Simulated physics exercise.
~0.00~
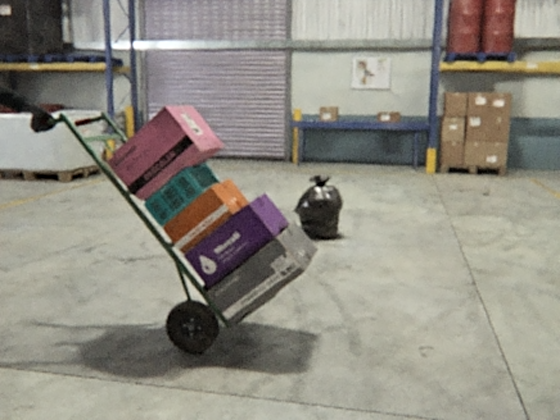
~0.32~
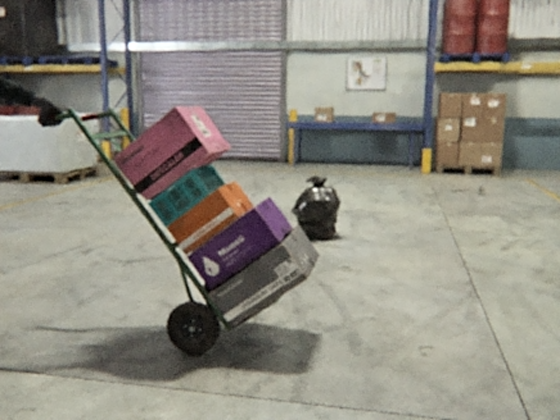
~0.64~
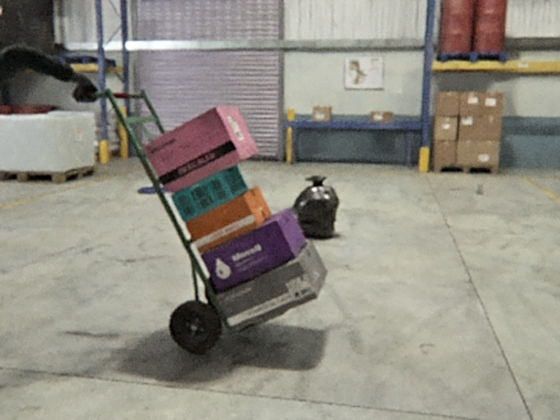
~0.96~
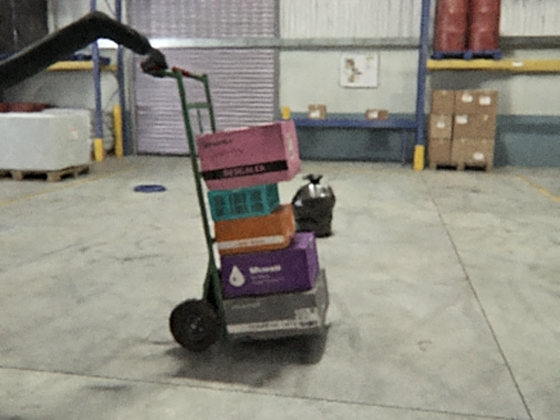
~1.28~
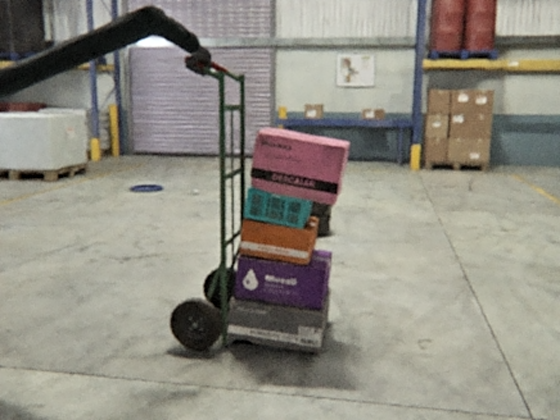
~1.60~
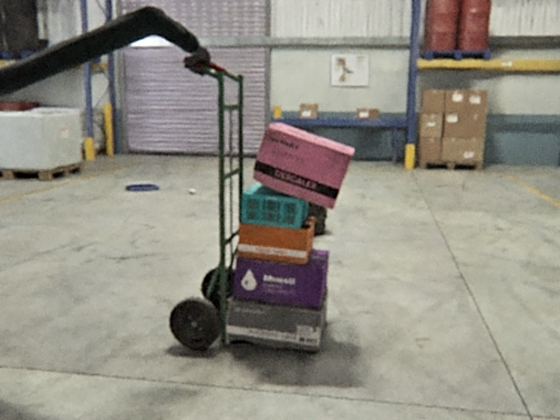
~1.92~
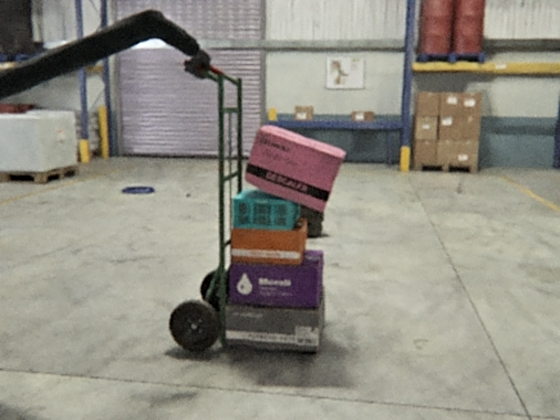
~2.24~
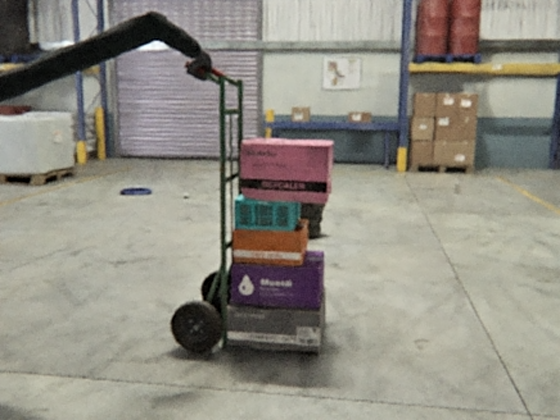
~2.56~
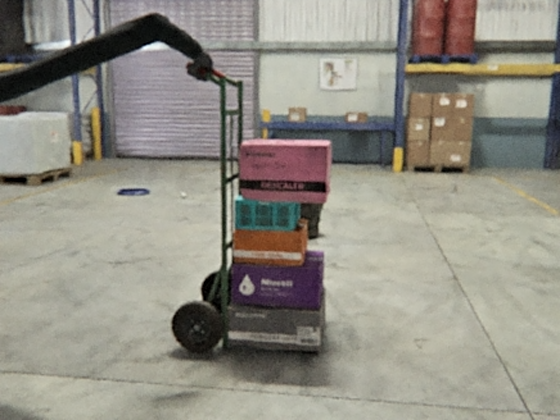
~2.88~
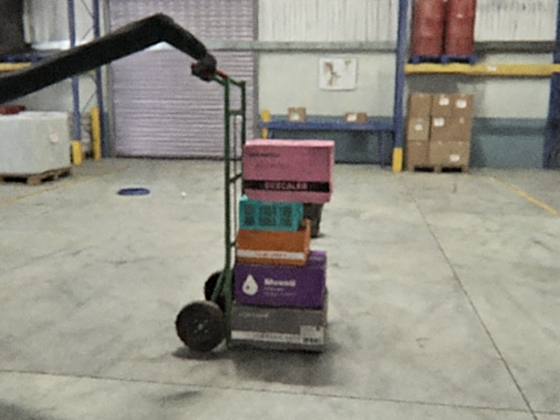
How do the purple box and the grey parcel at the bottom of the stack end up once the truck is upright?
Both stay standing. The grey parcel rests on the truck's plate, with the purple box still upright on top of it.
